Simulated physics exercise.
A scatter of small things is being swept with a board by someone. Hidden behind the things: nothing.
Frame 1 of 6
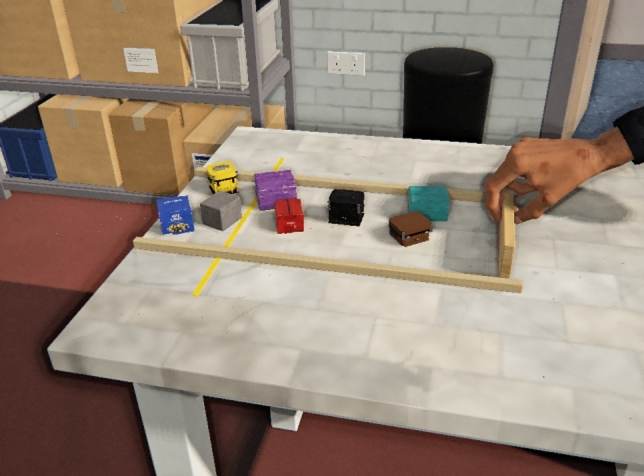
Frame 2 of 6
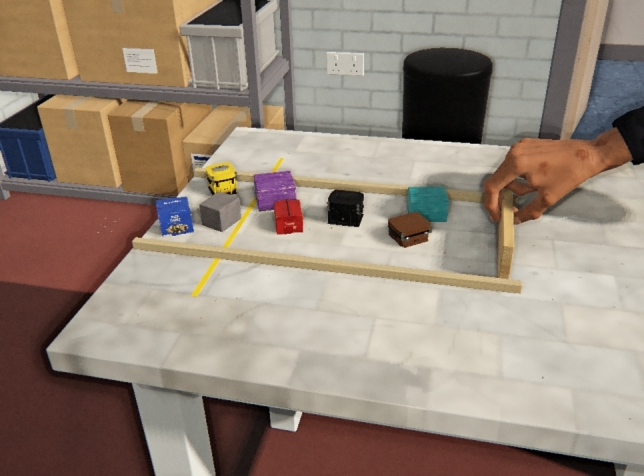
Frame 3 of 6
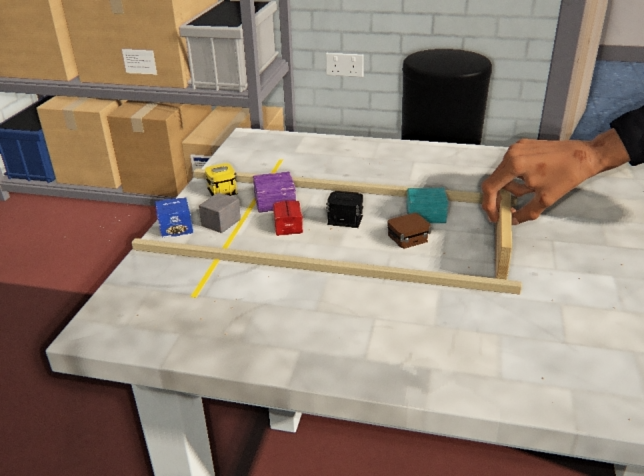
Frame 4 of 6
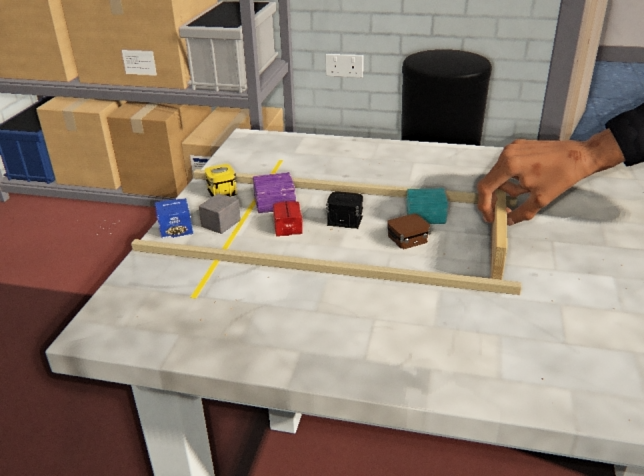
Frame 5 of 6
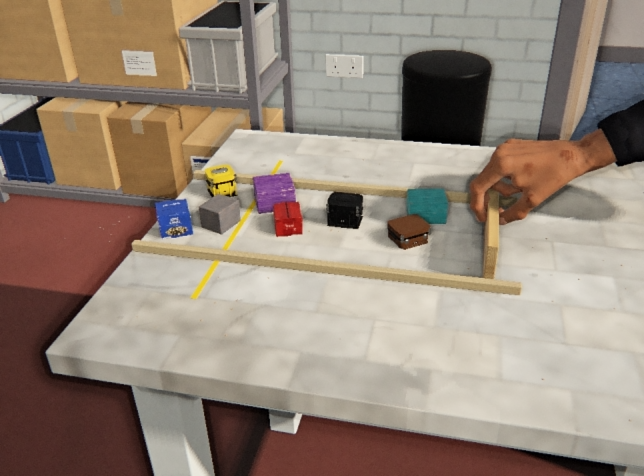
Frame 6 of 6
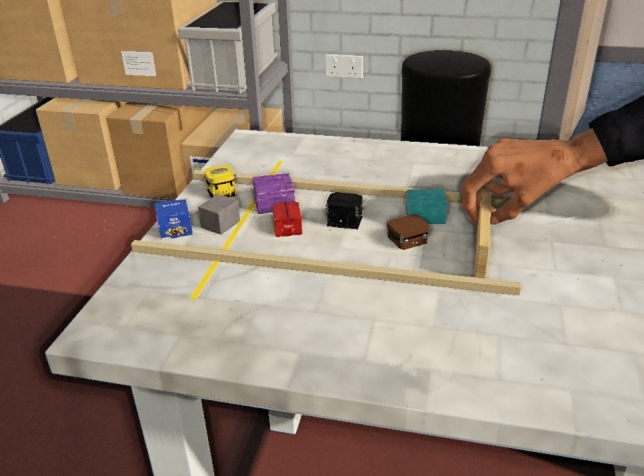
On a pale tabletop in a storage room, small coloured blocks and cases lie scattered between two wooden strips, some beyond a yellow tape line. A hand at the right first holds a short board almost still, then slides it slightly left toward the objects, which stay in place.
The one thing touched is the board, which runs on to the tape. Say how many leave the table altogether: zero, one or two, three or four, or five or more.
Overboard: One to two.
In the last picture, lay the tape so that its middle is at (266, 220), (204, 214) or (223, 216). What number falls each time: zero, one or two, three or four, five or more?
Falls: None at all; three to four; one or two.
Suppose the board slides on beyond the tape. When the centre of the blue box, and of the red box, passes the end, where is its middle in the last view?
The middle is at (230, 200) when it's the blue box, and at (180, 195) when it's the red box.
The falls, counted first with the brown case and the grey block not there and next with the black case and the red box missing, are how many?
The first try gives 1, the second gives 1.
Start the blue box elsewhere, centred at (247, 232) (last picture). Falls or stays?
Placed like that, the blue box is fine.
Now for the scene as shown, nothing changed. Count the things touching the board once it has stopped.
It touches 3.
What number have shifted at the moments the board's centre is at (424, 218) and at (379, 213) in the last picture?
First 2 and then 3.
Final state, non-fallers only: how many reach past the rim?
The number would be 1.
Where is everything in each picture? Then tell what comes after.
In the first picture, blue box (176, 215); yellow case (222, 179); grey block (221, 211); board (506, 223); tape (246, 215).
In the second picture, yellow case (222, 179); red box (288, 217).
In the third picture, grey block (220, 213); black case (345, 209).
In the fourth picture, blue box (174, 218); turquoise block (427, 206).
In the fifth picture, yellow case (221, 182); purple block (274, 193).
In the sixth picture, blue box (174, 219); yellow case (221, 182); grey block (220, 214); board (483, 223); tape (244, 218).
Soon after, none off yet; blue box at rest near (174, 219); yellow case at rest near (221, 182); grey block at rest near (220, 214).
Then, none off yet; blue box at rest near (173, 219); yellow case moved about its own width near (204, 179); grey block moved a little near (209, 212).
At rest, the number that fall off is one or two; fallen, yellow case.
